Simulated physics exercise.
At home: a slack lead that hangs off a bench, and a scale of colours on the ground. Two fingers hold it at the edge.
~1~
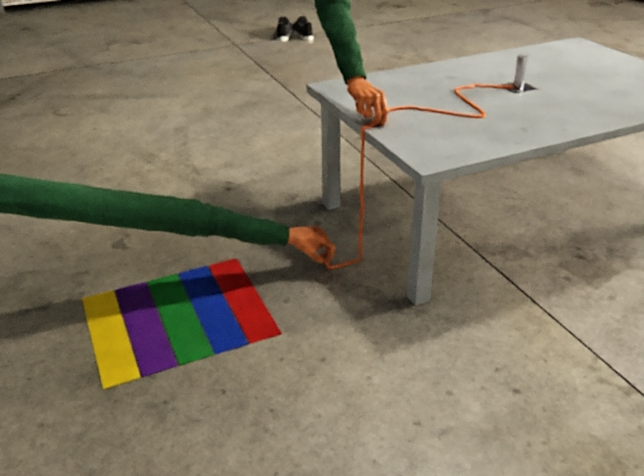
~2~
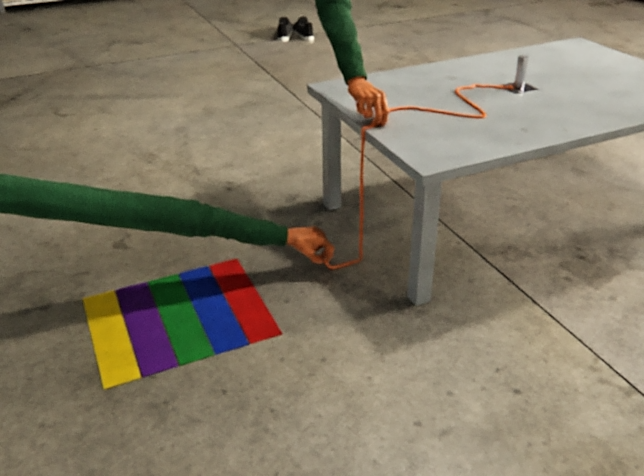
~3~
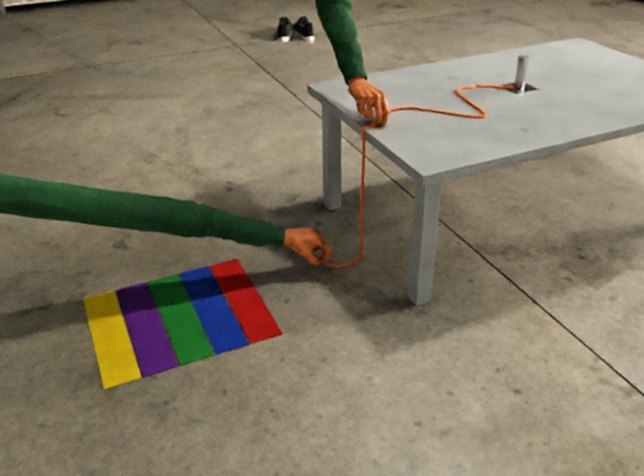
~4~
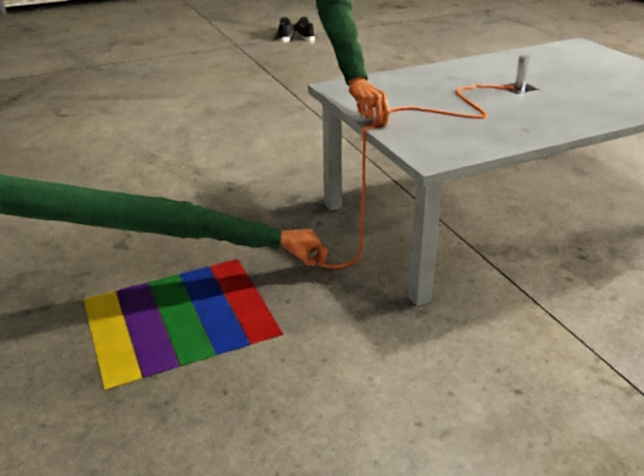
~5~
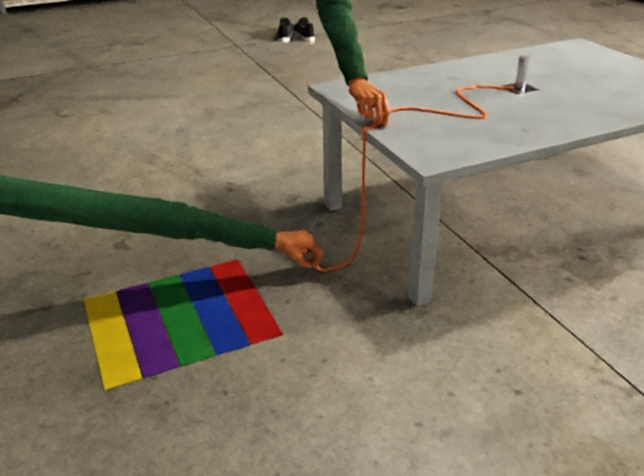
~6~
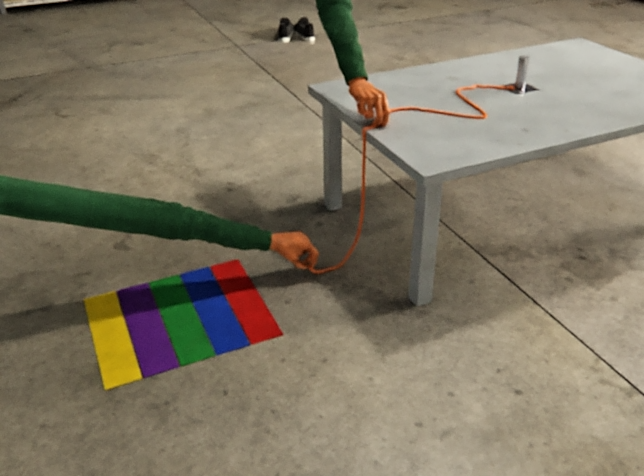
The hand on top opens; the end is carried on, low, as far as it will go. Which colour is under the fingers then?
The end stops over the yellow strip.
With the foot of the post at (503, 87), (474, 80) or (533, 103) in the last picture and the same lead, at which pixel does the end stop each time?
Near (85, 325), (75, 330) and (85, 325).
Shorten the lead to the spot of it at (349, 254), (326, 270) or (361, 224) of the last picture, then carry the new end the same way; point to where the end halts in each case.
Near (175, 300), (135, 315) and (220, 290).
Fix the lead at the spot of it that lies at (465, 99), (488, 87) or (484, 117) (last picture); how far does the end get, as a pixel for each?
In that order: (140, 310), (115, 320) and (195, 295).
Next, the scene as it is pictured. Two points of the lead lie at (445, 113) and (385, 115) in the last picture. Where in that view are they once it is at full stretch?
The first at (370, 125), the second at (311, 169).
Soon after, end near (157, 307); over purple.
After that, end near (123, 317); over yellow.
At the stop, end near (104, 322); over yellow. It gets as far as the yellow strip.
